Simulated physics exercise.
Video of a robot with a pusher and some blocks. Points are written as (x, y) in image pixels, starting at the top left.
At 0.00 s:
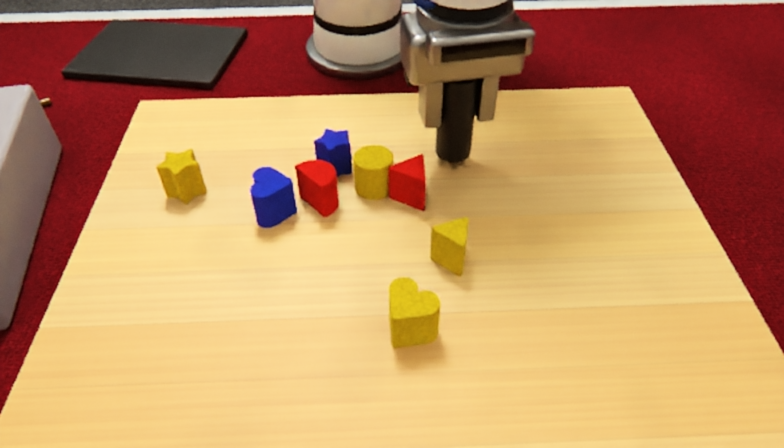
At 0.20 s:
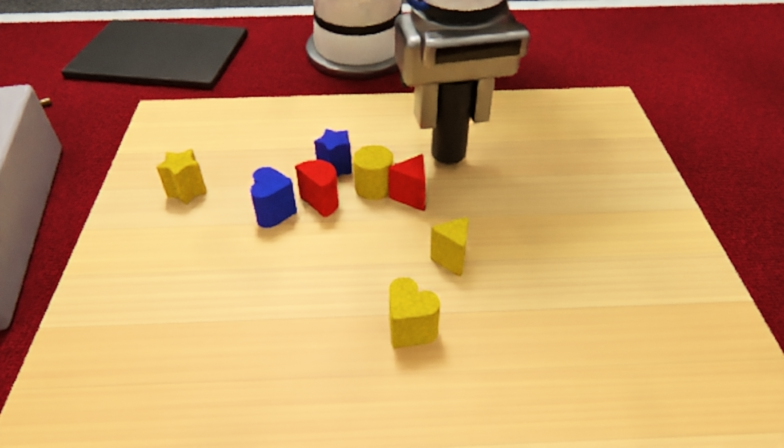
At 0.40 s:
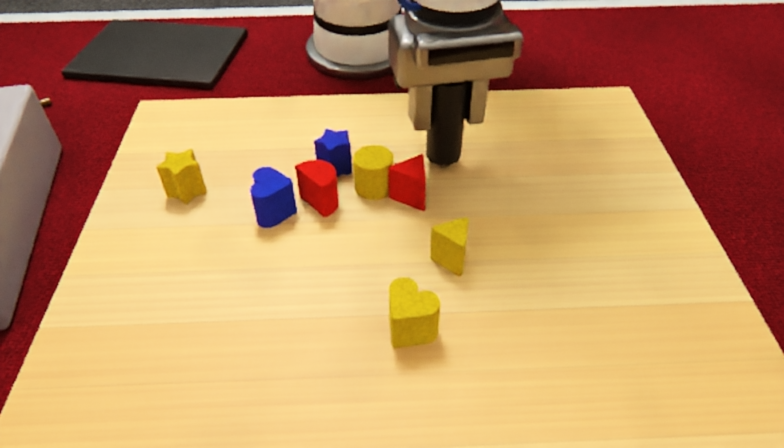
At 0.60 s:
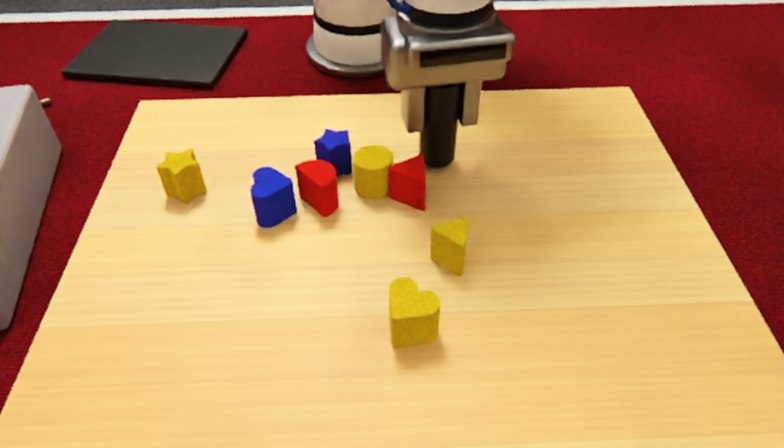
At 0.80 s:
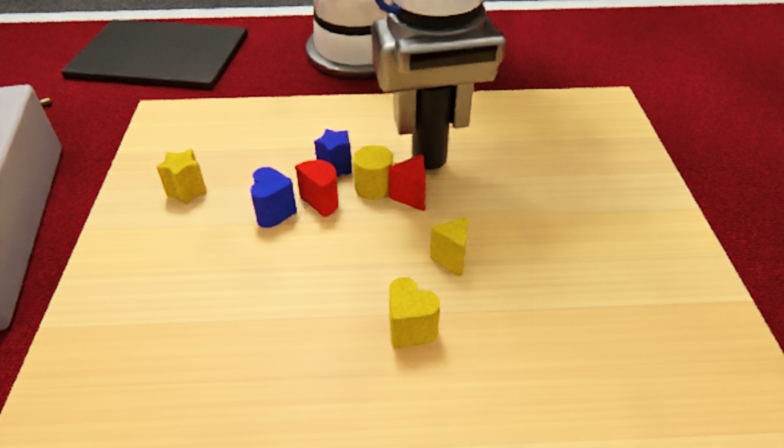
On a light wooden board set over red cloth, a robot arm's dark pusher slid slightly left toward a red triangular block, while the scattered yellow, blue and red blocks all stayed still.
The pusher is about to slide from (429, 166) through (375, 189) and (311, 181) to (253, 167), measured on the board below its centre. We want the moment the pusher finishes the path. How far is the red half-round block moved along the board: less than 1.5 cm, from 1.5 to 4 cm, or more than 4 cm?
That block covers upwards of 4 cm.
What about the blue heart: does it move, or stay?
The block you're asking about gets moved.
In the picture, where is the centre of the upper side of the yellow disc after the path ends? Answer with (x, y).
I expect it at (277, 172).
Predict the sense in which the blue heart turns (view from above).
It spins with the clock.
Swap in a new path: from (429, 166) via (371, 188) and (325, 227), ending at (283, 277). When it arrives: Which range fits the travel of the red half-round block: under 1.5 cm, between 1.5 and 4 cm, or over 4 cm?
My answer is that it shifts over 4 cm.
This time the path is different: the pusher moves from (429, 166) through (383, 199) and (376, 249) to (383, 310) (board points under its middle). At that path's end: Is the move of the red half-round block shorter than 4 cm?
Yes, it checks out.
The first path, step by step. One third of the way, pusher (373, 181); blue heart (264, 183); red half-round block (296, 175); yellow disc (334, 167); red triangular piece (412, 171).
Two thirds of the way, pusher (310, 173); blue heart (220, 196), turned 30° clockwise; red half-round block (253, 194), turned 25° clockwise; blue star (324, 132), turned 50° clockwise; yellow disc (281, 172); red triangular piece (412, 171).
At the end, pusher (252, 159); blue heart (220, 196), turned 35° clockwise; red half-round block (252, 196), turned 25° clockwise; blue star (323, 132), turned 60° clockwise; yellow disc (277, 172); red triangular piece (412, 171).
